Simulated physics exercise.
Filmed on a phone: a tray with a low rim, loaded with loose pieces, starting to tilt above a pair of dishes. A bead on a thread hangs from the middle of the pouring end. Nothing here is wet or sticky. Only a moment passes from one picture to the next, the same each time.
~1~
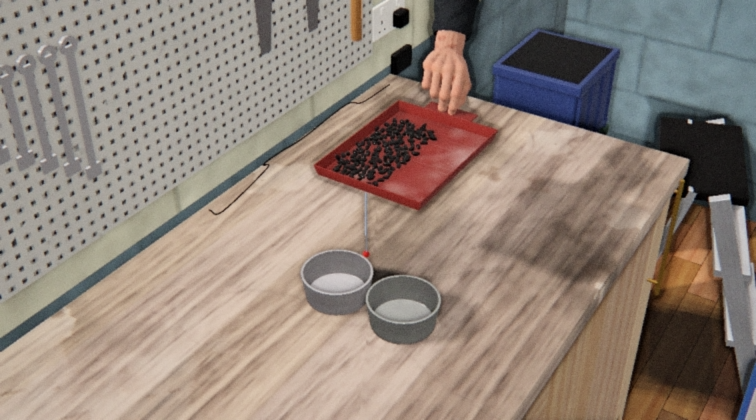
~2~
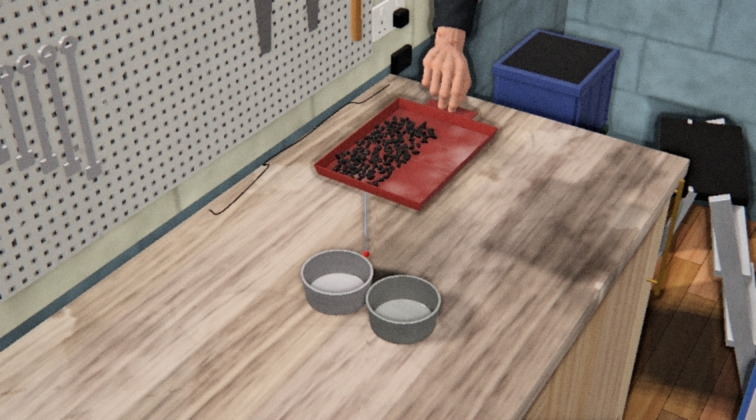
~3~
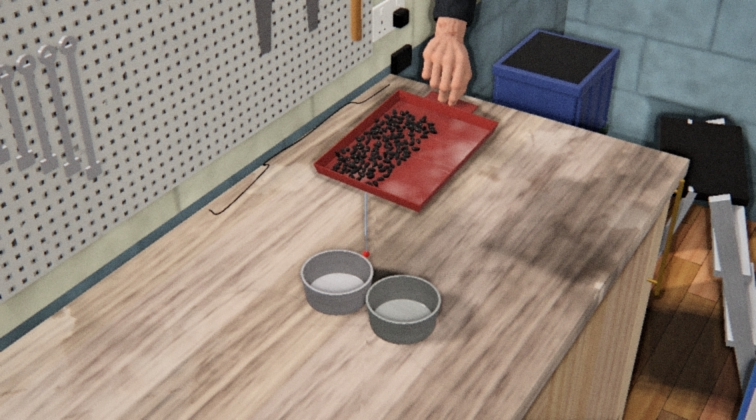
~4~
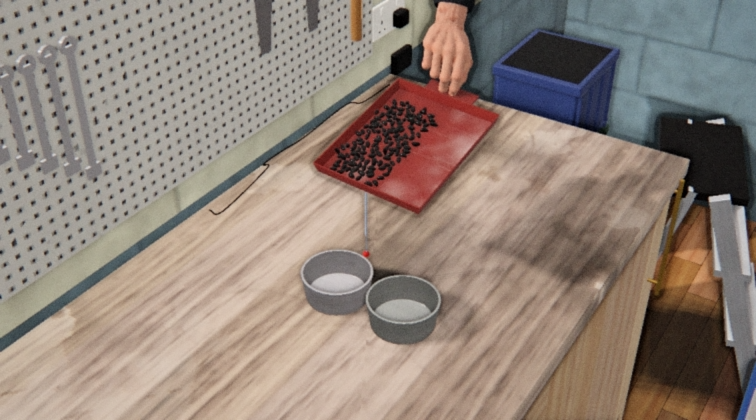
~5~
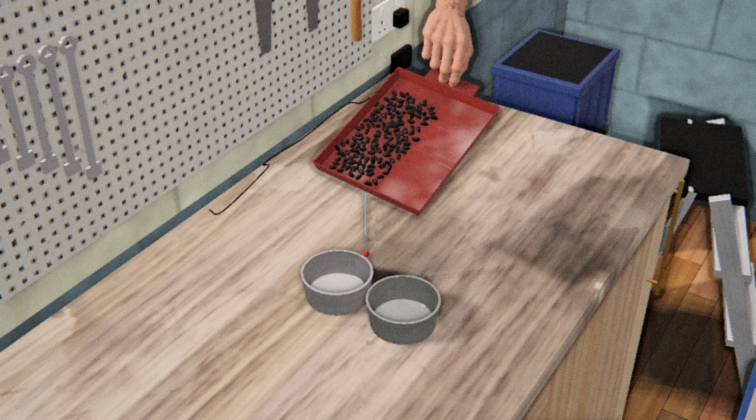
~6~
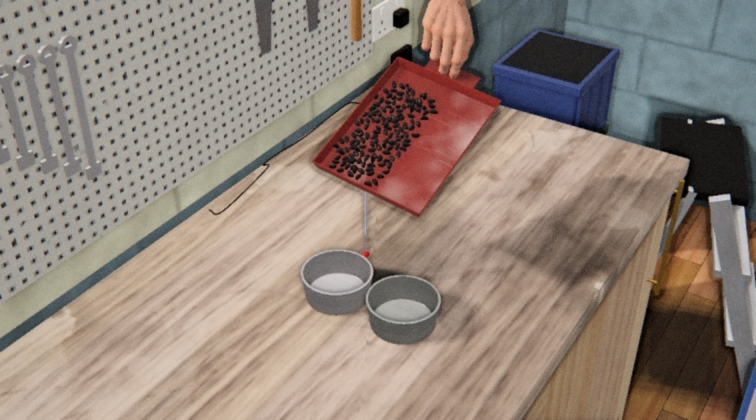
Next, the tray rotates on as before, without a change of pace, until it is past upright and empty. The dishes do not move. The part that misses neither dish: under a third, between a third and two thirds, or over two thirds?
Together they catch over two thirds.
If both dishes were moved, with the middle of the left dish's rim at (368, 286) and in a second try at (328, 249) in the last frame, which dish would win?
In turn: The dish on the left; the dish on the right.
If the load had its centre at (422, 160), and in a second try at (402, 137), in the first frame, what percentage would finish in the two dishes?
Roughly 80 per cent, and 80 per cent.
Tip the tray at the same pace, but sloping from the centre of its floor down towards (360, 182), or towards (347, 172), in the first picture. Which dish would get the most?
At the first place left, at the second the left-hand dish.
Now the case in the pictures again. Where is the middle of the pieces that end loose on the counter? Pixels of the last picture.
Near (431, 287).
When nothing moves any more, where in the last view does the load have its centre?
At about (405, 315).
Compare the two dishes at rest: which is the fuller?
Fuller: The right-hand dish.
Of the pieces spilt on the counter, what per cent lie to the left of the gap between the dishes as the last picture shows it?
It comes to 10 per cent or so.
Just after the last frame, tray tipped steeply; almost all on the tray; just a few in the right dish; about a tenth in the air.
A moment on, tray tipped past a quarter turn; roughly a quarter on the tray; roughly half in the right dish; just a few in the left dish; just a few outside both; roughly a third in the air.
Further on, tray tipped past a quarter turn; the larger part in the right dish; about a tenth in the left dish; about a tenth outside both.
When it is over, tray tipped past a quarter turn; the larger part in the right dish; about a tenth in the left dish; about a tenth outside both.
